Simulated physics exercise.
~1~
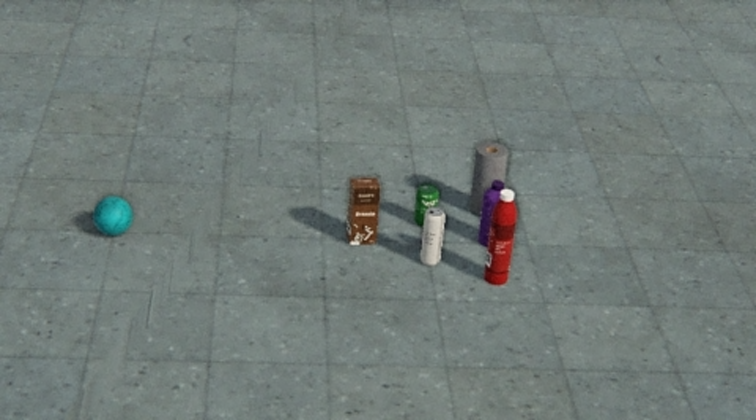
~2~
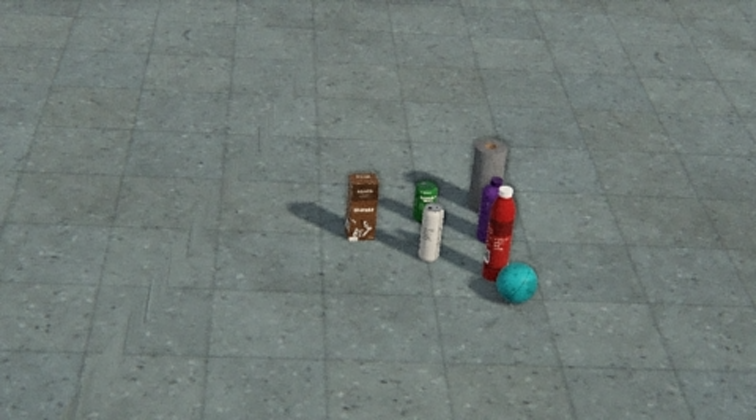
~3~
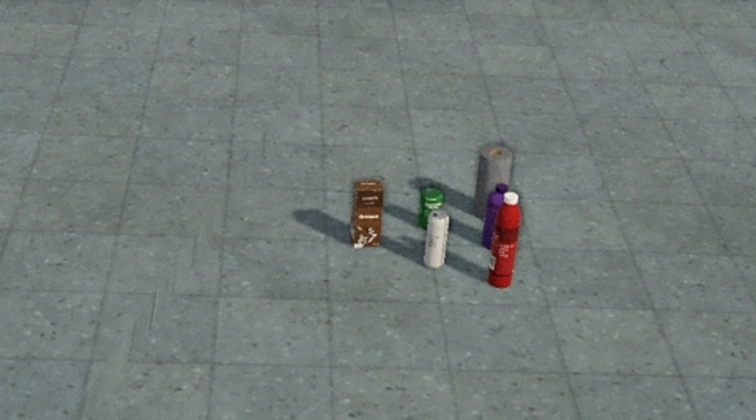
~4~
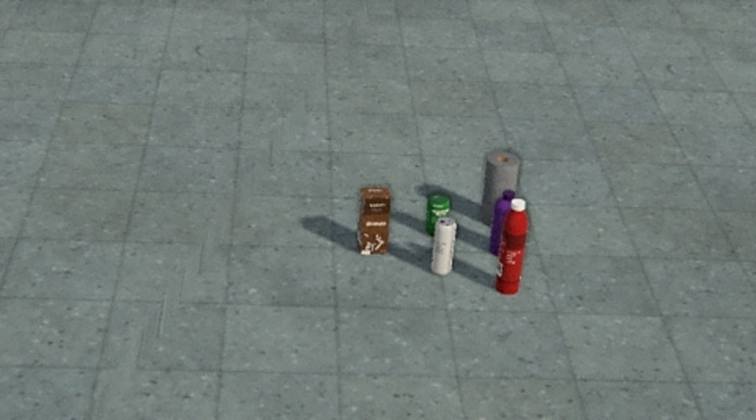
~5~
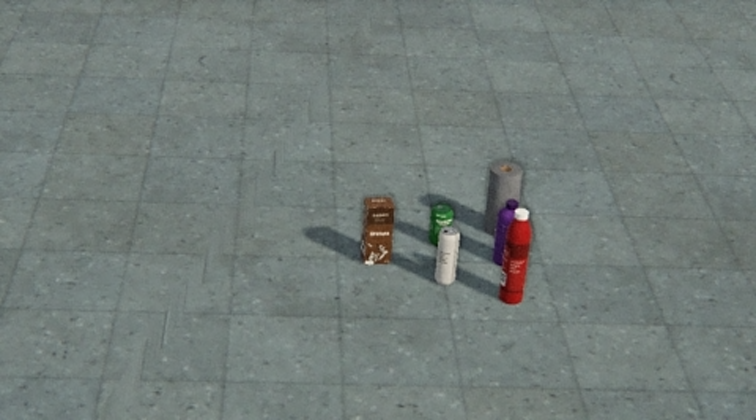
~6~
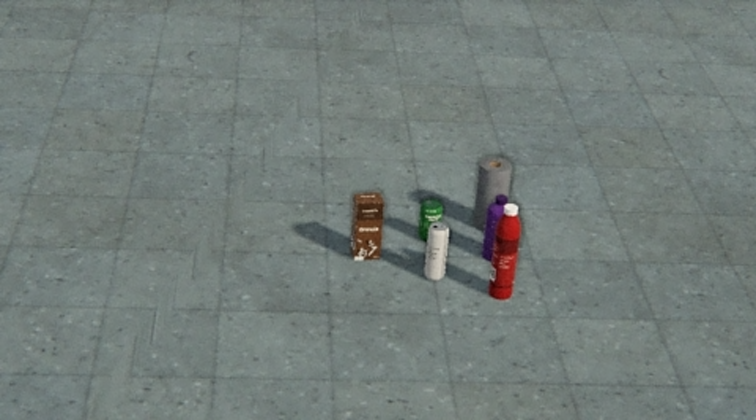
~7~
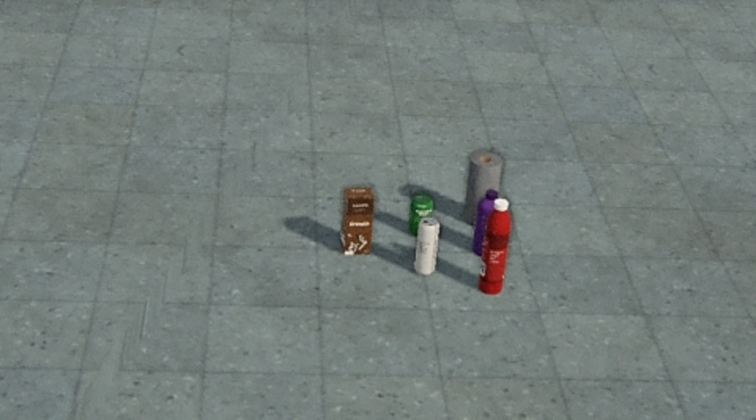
A turquoise ball rolled from the left across the tiled floor, passed in front of the carton, cans, bottles and grey roll, and went out of view, leaving all six items standing in their places.
